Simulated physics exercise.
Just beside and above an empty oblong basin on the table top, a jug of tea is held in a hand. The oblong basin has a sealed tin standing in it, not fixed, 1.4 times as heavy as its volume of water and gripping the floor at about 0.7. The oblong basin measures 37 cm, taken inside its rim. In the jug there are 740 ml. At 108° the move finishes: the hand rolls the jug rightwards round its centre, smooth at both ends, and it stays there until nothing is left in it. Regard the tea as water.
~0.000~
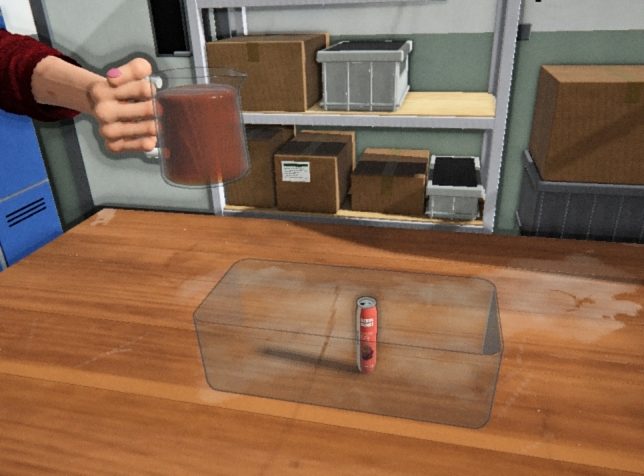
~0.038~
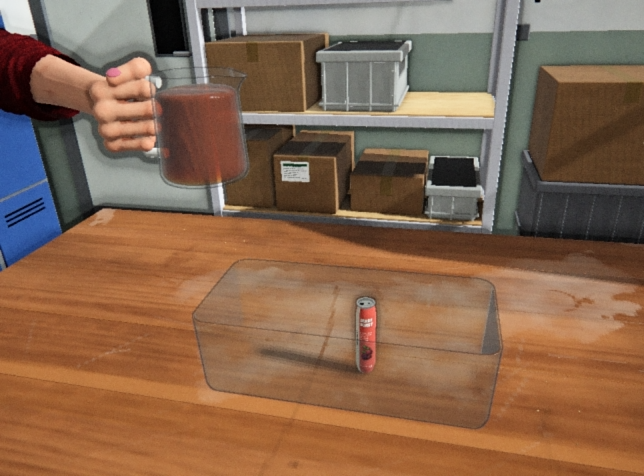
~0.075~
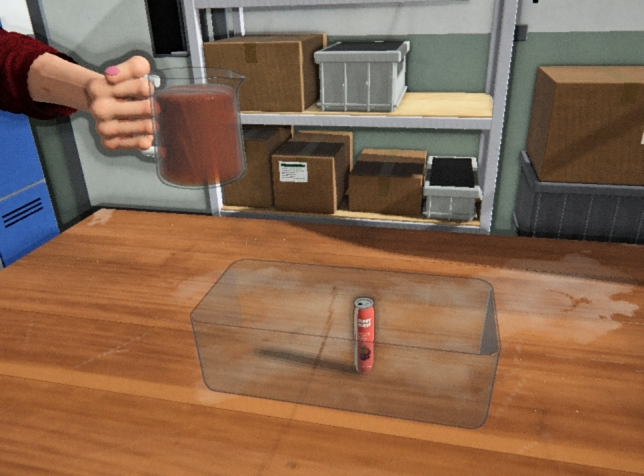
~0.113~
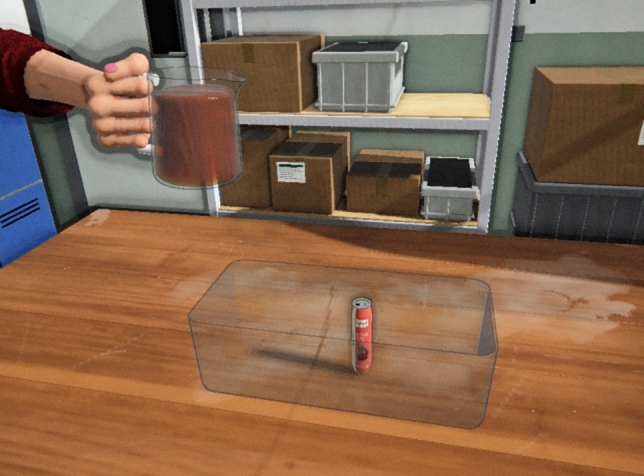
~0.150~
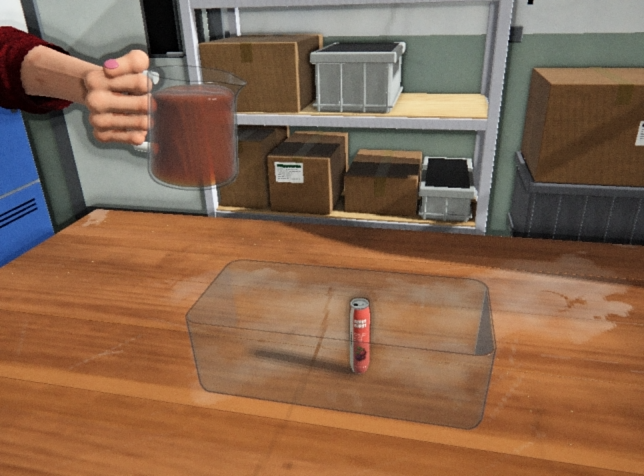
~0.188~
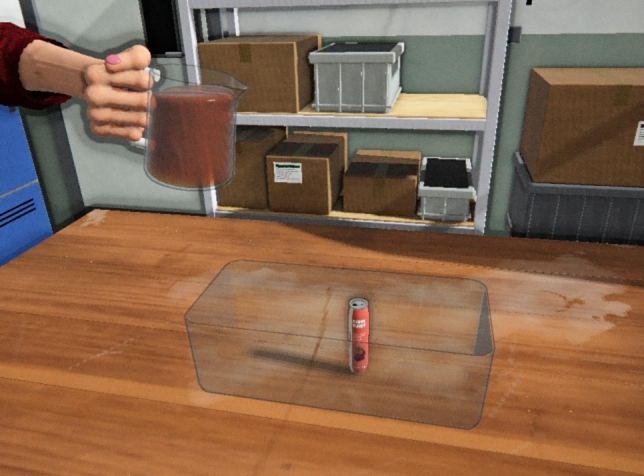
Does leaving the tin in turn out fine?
No. It tilts over.
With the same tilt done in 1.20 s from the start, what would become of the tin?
So the tin will tip over.
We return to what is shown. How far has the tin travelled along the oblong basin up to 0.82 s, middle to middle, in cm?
Close to 1 cm.
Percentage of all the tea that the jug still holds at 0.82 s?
About 30 percent.
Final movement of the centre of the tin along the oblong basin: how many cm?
Roughly 8.0 cm.
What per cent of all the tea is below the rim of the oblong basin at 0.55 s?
Roughly 1 percent of it.
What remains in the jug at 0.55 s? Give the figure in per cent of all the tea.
Fraction remaining: Approx. 82 per cent.
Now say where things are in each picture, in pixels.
Tilt 0°; pouring edge (246, 74); surface from (163, 90) to (236, 91); the oblong basin's rim runs from (216, 287) to (498, 315); the tin's top is at (367, 306), in the first picture.
Tilt 0°; pouring edge (246, 75); surface from (162, 90) to (236, 91), in the second picture.
Tilt 2°; pouring edge (245, 77); surface from (161, 90) to (234, 91), in the third picture.
Tilt 4°; pouring edge (245, 79); surface from (159, 91) to (233, 93), in the fourth picture.
Tilt 7°; pouring edge (246, 83); surface from (158, 93) to (234, 93), in the fifth picture.
Tilt 11°; pouring edge (248, 88); surface from (158, 94) to (236, 94), in the sixth picture.
Then, 0.55 s in, the tilt is 73° and 83 per cent is still to pour; the tin stands where it began.
Then, 0.82 s in, the tilt is 106° and 30 per cent is still to pour; the tin stands 1 cm from where it began.
Then, 1.10 s in, the tilt is 108° and 4 per cent is still to pour; the tin leans 29°.
Then, 1.40 s in, the tilt is 108° and 0 per cent is still to pour; the tin lies on its side.
Finally, the tin lies on its side.
